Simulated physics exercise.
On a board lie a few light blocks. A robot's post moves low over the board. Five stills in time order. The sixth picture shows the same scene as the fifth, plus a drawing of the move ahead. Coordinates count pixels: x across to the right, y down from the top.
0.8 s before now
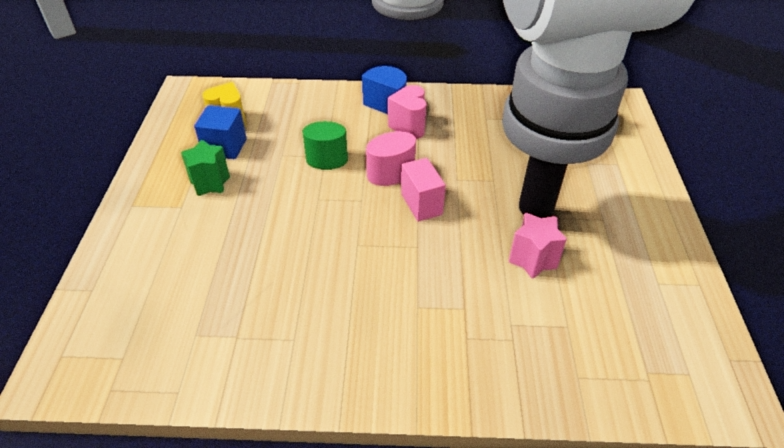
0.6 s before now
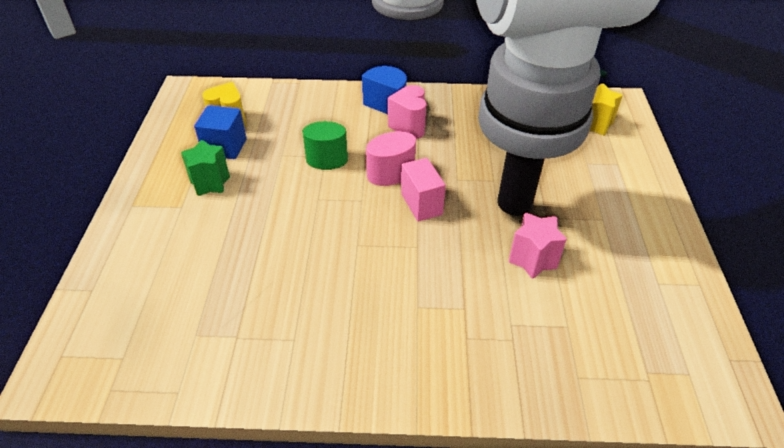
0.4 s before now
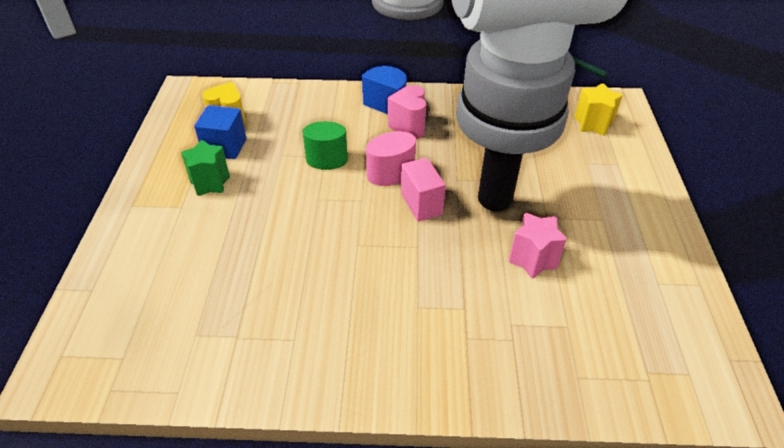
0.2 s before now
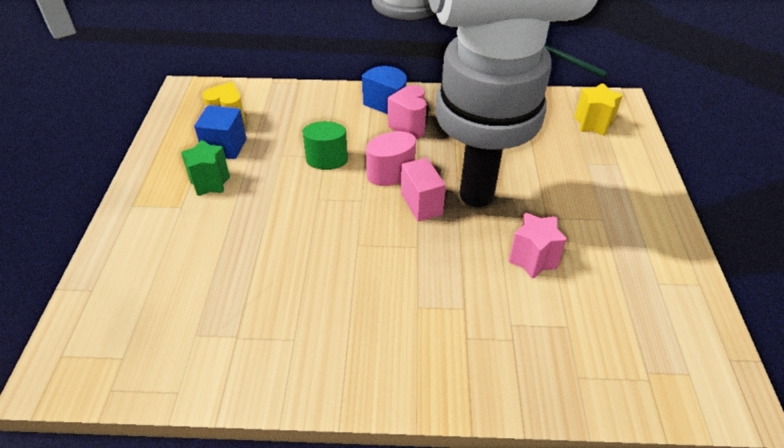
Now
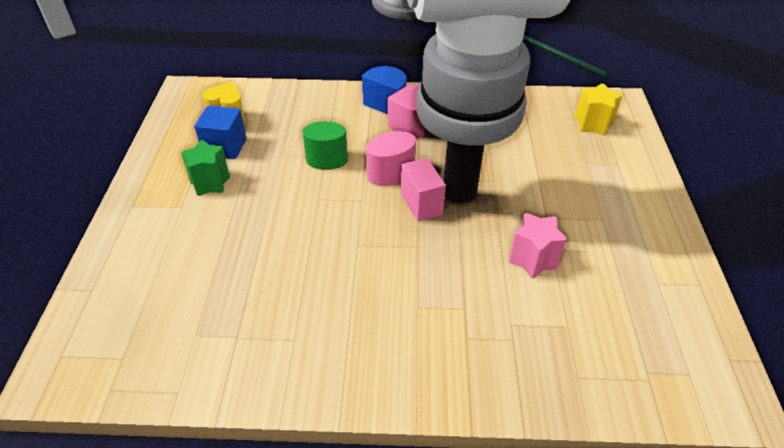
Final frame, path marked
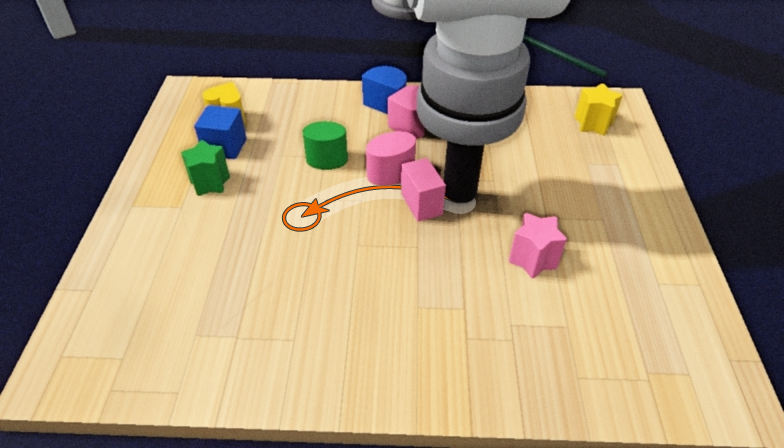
A robot arm's black post slid left across the wooden board, uncovering a yellow star at the back, and came close beside the pink block, while all the colored blocks stayed still.
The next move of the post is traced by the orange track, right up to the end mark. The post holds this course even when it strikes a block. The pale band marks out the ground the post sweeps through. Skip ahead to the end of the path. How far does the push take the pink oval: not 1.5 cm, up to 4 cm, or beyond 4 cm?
From 1.5 to 4 cm.
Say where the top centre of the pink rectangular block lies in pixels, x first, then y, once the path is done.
Its top centre is at about (387, 181).
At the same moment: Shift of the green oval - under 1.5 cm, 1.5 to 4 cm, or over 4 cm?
The block winds up within 1.5 cm of where it is now.
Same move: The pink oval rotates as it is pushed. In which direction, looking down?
Looking down, it rotates clockwise.
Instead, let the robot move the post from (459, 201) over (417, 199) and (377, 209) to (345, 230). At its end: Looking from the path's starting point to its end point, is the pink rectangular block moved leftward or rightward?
To the right.
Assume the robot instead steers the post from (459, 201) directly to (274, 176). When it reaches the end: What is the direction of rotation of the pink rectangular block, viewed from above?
Its rotation is counterclockwise.
The drawn path runs from (459, 201) over (405, 188) and (350, 193) to (302, 217).
The first path, step by step. One third of the way, post (405, 179); pink oval (382, 140); pink rectangular block (393, 178), turned 40° anticlockwise.
Two thirds of the way, post (349, 185); pink oval (373, 135), turned 25° clockwise; pink rectangular block (387, 181), turned 70° anticlockwise.
At the end, post (301, 208); green oval not moved; pink oval (373, 135), turned 25° clockwise; pink rectangular block (387, 181), turned 70° anticlockwise.
